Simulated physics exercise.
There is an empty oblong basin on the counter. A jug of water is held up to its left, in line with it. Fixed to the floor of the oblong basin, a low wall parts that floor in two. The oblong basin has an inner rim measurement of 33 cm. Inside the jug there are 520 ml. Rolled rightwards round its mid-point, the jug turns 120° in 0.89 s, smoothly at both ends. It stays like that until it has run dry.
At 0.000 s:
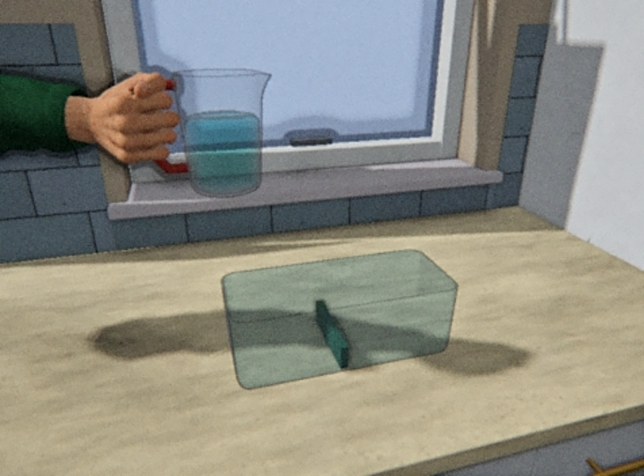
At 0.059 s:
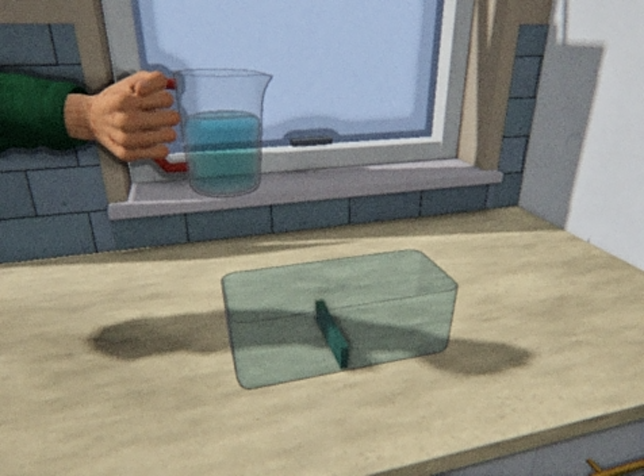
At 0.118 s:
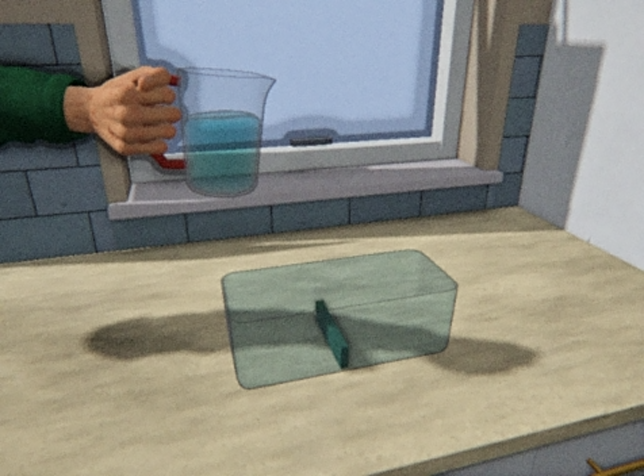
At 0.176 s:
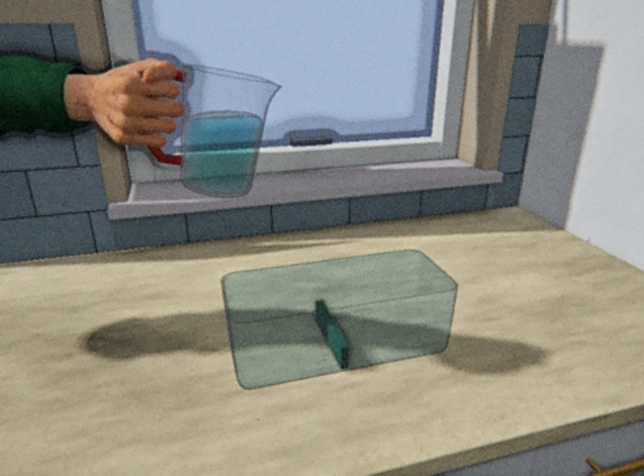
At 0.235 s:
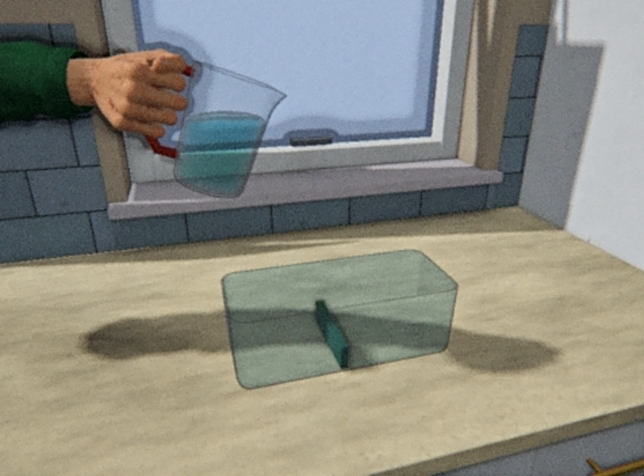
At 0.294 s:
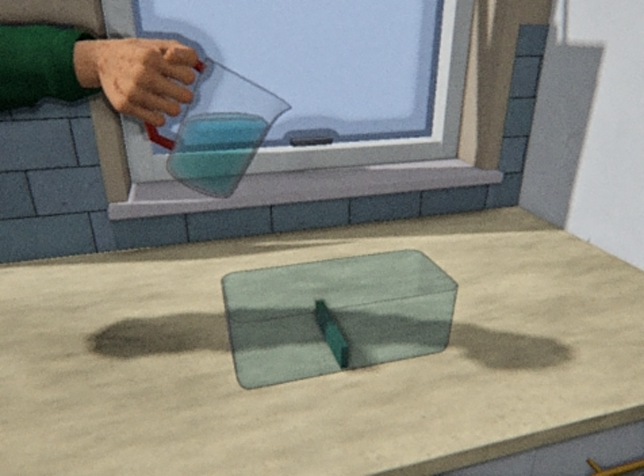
On a kitchen counter by a window, a hand tilting a jug of blue water rightwards above an empty clear divided basin.
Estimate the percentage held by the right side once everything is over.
I would say 61 per cent.
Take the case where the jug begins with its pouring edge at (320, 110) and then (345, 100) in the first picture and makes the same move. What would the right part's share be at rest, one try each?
Near 85 in a hundred on the first go and near 80 in a hundred on the second.
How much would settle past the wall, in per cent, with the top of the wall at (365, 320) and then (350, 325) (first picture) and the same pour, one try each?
Around 10 and 15 percent, in that order.
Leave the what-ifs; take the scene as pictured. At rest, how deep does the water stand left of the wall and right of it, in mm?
Left 10 mm, right 14 mm.
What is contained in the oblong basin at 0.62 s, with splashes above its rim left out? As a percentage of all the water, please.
I reckon close to 0 percent of it.
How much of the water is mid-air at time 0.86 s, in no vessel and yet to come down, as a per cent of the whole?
Estimated airborne part: Roughly 32 per cent.
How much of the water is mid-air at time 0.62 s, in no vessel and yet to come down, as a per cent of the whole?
Around 24 in a hundred.
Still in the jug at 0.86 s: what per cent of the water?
Near 12 in a hundred.
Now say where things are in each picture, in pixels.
In the first frame, it leans 0°; its right rim is at (271, 73); the water meets the walls at (182, 118) and (258, 115); the oblong basin's rim runs from (225, 299) to (438, 268); the wall's top is at (331, 323).
In the second frame, it leans 1°; its right rim is at (272, 75); the water meets the walls at (183, 118) and (258, 115).
In the third frame, it leans 5°; its right rim is at (276, 78); the water meets the walls at (183, 119) and (259, 115).
In the fourth frame, it leans 11°; its right rim is at (281, 85); the water meets the walls at (185, 119) and (261, 115).
In the fifth frame, it leans 19°; its right rim is at (287, 94); the water meets the walls at (184, 121) and (265, 117).
In the sixth frame, it leans 30°; its right rim is at (292, 106); the water meets the walls at (182, 126) and (268, 118).
After 0.62 s the tilt is 95° and 75 per cent is still to pour, 0 is left of the wall and 0 right of it.
After 0.86 s the tilt is 120° and 11 per cent is still to pour, 11 is left of the wall and 46 right of it.
After 1.12 s the tilt is 120° and 0 per cent is still to pour, 35 is left of the wall and 60 right of it.
After 1.39 s the tilt is 120° and 0 per cent is still to pour, 35 is left of the wall and 61 right of it.
In the end 35 per cent lies left of the wall, 61 right of it and 4 outside.
